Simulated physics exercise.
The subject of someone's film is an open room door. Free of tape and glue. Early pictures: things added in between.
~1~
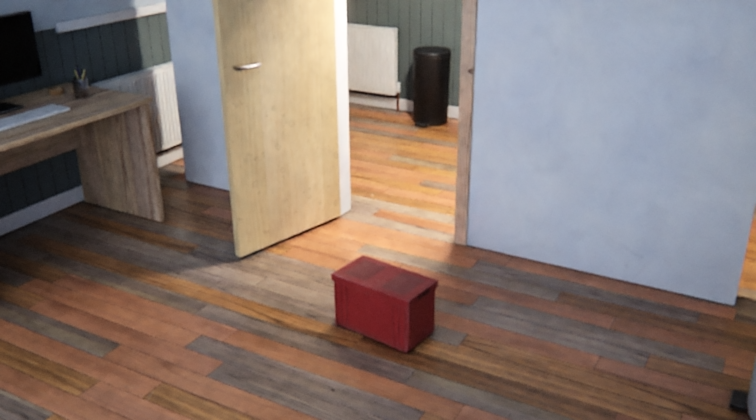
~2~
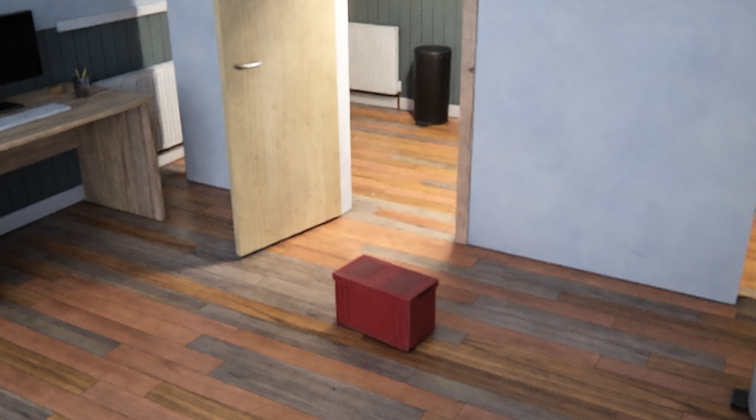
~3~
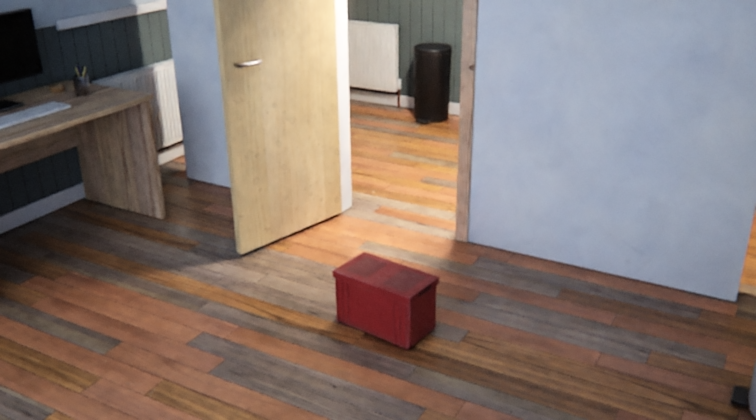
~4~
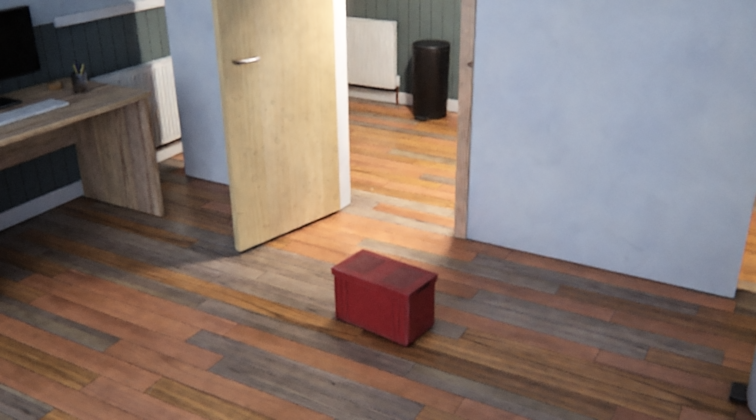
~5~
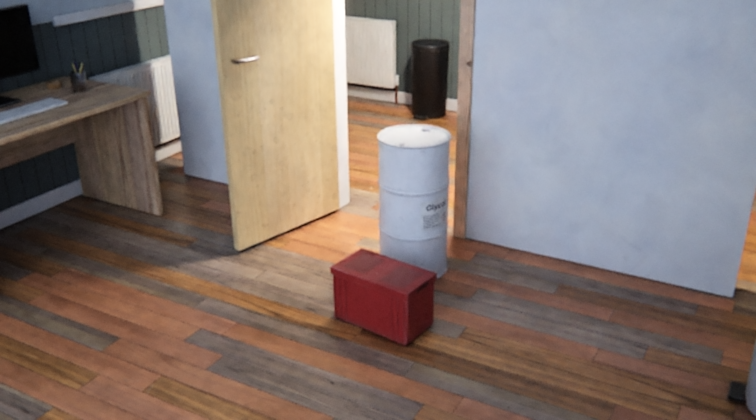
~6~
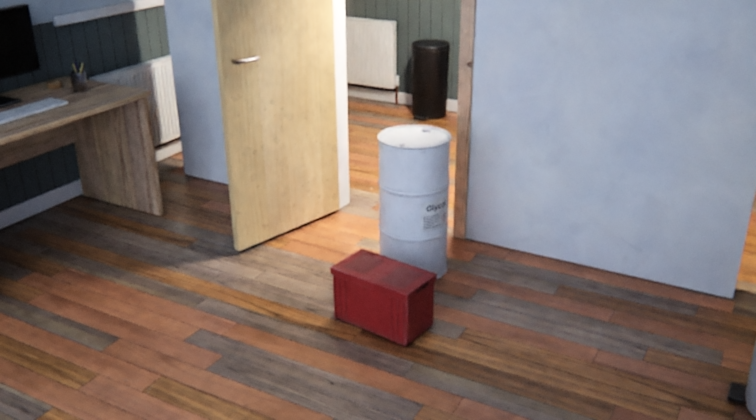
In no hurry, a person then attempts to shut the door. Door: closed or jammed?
It gets stuck.
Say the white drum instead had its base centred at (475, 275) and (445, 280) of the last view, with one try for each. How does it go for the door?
Well, on try one it completes its arc, and on try two it completes its arc.
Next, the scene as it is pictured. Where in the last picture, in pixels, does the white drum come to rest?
The object finishes roughly at pixel (425, 203).
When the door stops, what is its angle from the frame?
Near 40° open.
Then, 0.60 s after the last picture, door 85° open.
Then, 0.90 s after the last picture, door 65° open.
Then, 1.20 s after the last picture, door 42° open.
At rest, door 38° open; both in place. Seen from the same camera at the end, white drum near (425, 203).
